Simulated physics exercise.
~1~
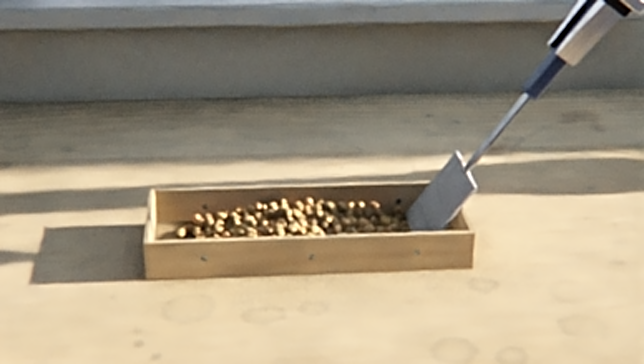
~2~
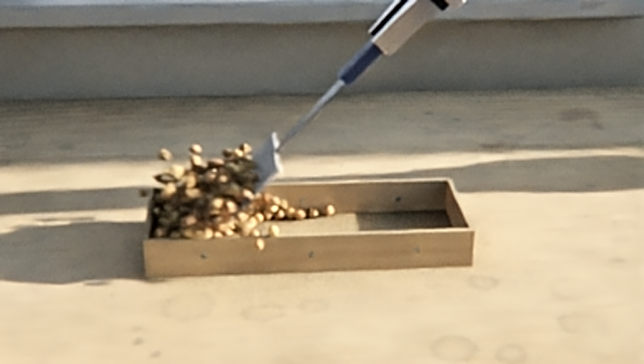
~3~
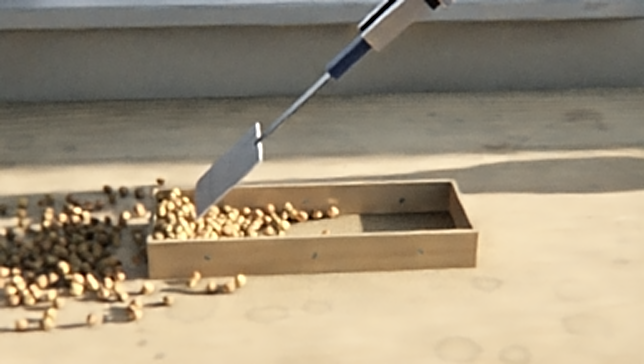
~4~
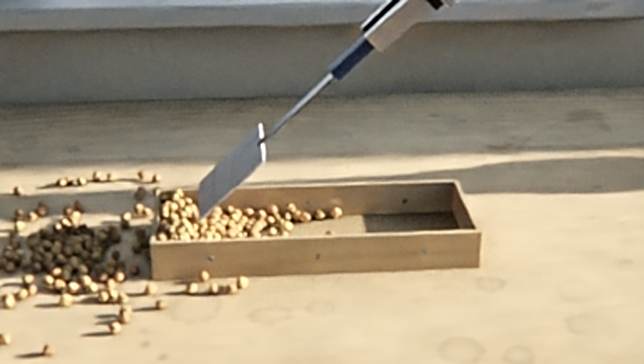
The video shows a robotic arm sweeping a flat paddle leftward through a shallow tray of dried chickpeas, piling them up and sending many over the left end, where they scatter across the table while the rest stay heaped in the tray beside the paddle.
